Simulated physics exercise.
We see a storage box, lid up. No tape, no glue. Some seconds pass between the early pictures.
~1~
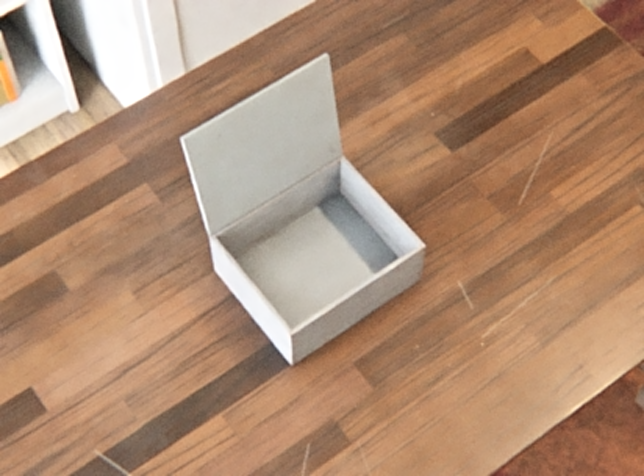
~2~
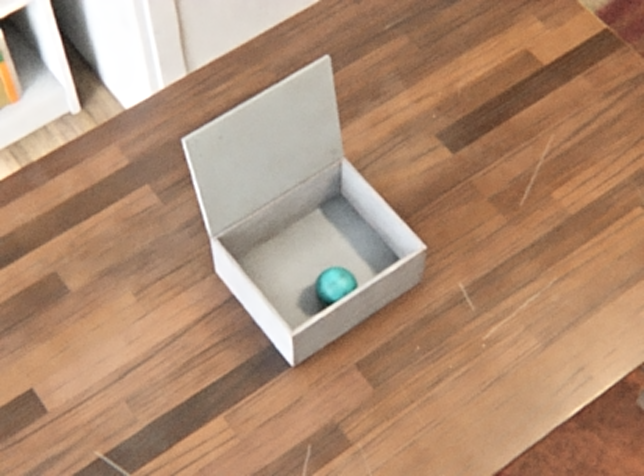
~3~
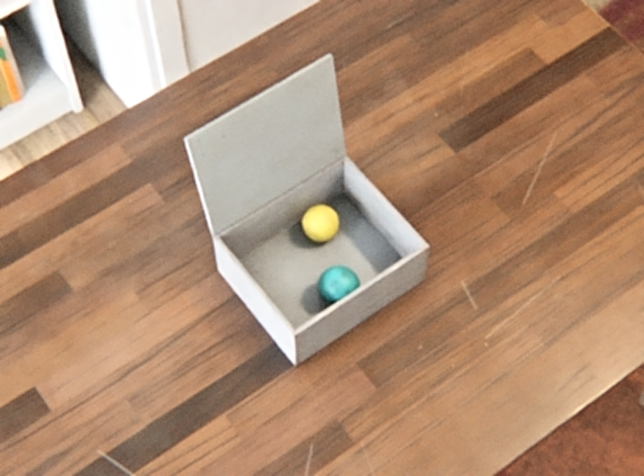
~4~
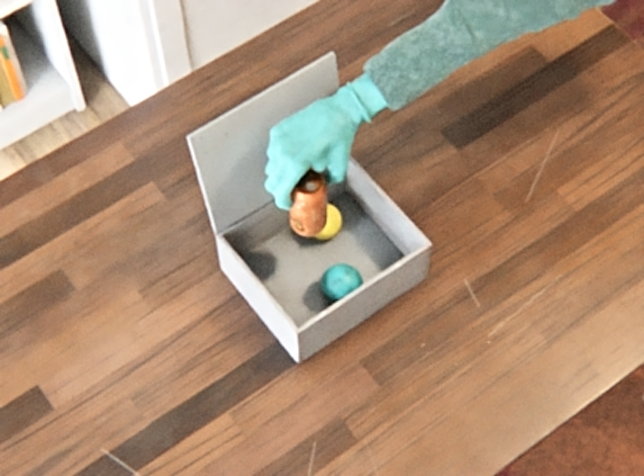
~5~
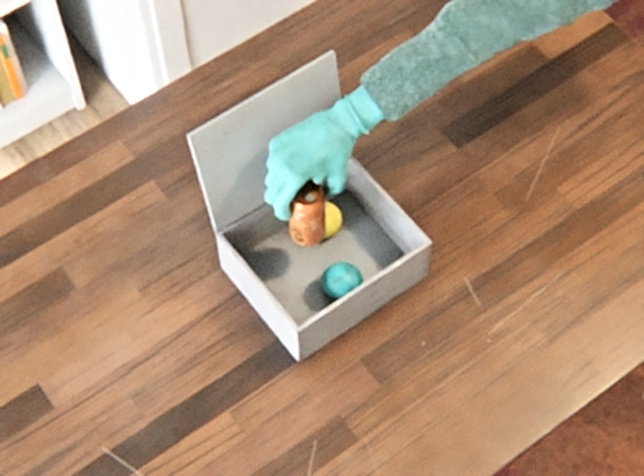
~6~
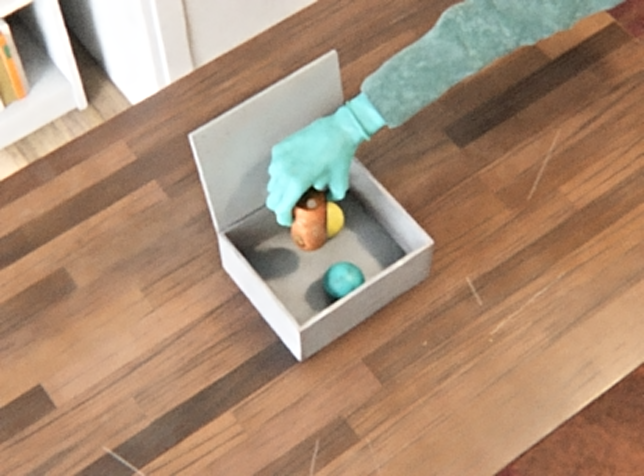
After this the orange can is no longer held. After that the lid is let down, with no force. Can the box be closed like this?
It will not close.
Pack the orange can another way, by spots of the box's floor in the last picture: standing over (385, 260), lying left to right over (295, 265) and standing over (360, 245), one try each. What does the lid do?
In the first case it stays ajar; in the second case it shuts flat; in the third case it is held up.
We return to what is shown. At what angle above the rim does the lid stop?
Some 25° above the rim.
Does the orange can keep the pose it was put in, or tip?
It stays as placed.
Then, 0.90 s after the last picture, lid starting down; orange can slid about its own width near (310, 240).
Then, 1.50 s after the last picture, lid 65° above the rim; orange can slid about its own width near (310, 240).
Then, 1.80 s after the last picture, lid 40° above the rim; orange can slid about its own width near (310, 240).
At rest, lid 27° above the rim; moved from the start, orange can; the other 2 in place. Seen from the same camera at the end, orange can near (310, 240).
